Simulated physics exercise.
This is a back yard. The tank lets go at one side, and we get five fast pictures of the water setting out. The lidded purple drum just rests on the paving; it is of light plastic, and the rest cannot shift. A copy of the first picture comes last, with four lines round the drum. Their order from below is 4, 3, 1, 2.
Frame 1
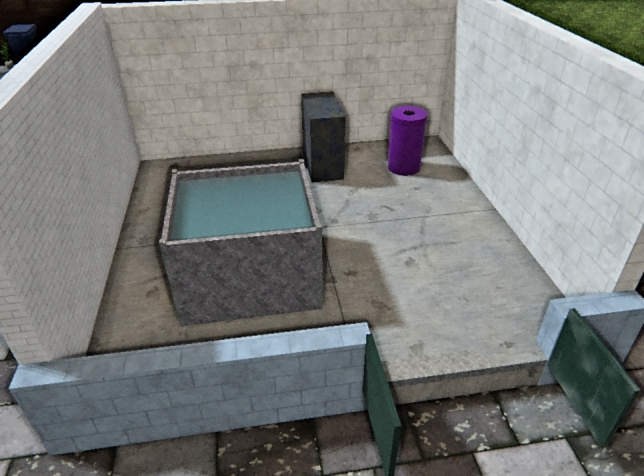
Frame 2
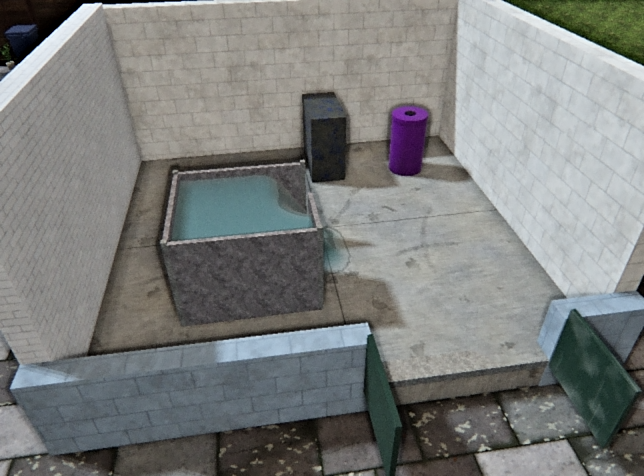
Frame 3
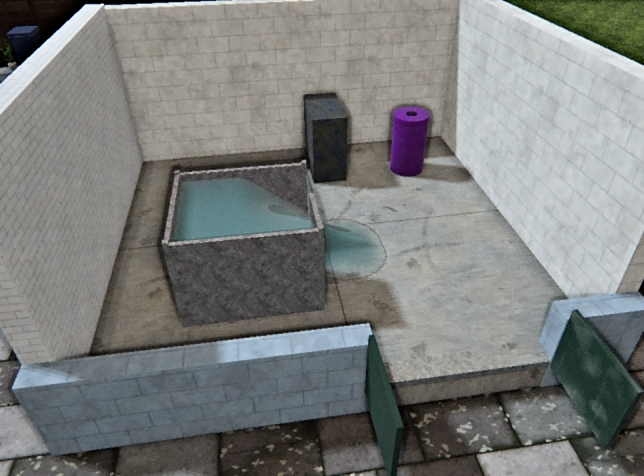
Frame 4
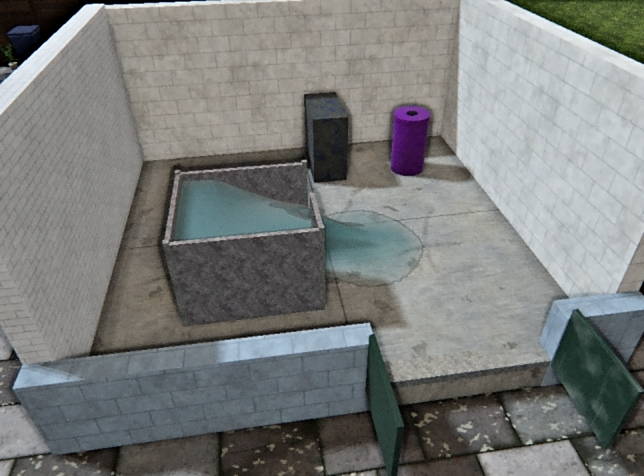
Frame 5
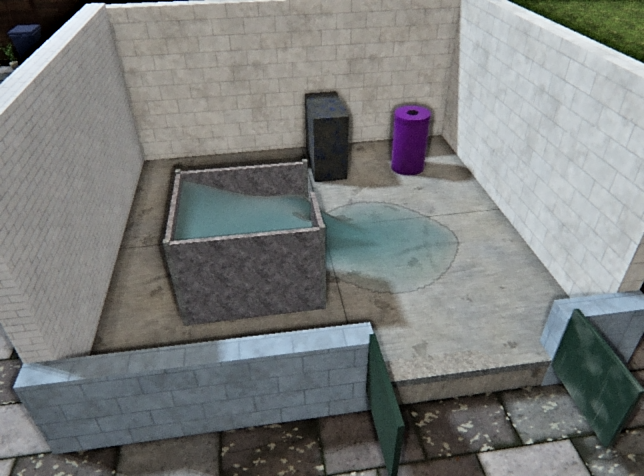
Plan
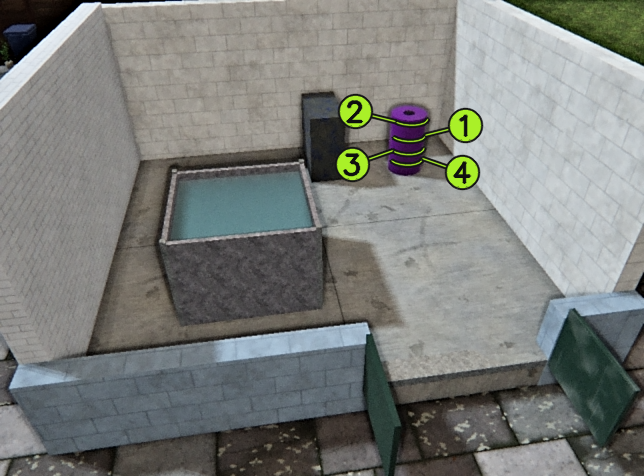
Water pouring from the right side of a square stone tank and spreading across a walled yard floor near a purple drum.
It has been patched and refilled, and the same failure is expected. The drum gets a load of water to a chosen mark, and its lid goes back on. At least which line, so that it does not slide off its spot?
Level 4 just does it.
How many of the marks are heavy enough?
All four.
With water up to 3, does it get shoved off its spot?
No, not at all.
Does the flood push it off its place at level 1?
No, that is safe.
In lime, 1 at (413, 141); 2 at (415, 125); 3 at (411, 154); 4 at (410, 165); from the bottom up 4, 3, 1, 2.
With 1, it does not move.
With 2, it does not move.
With 3, it does not move.
With 4, it shifts by a finger or two and stays.
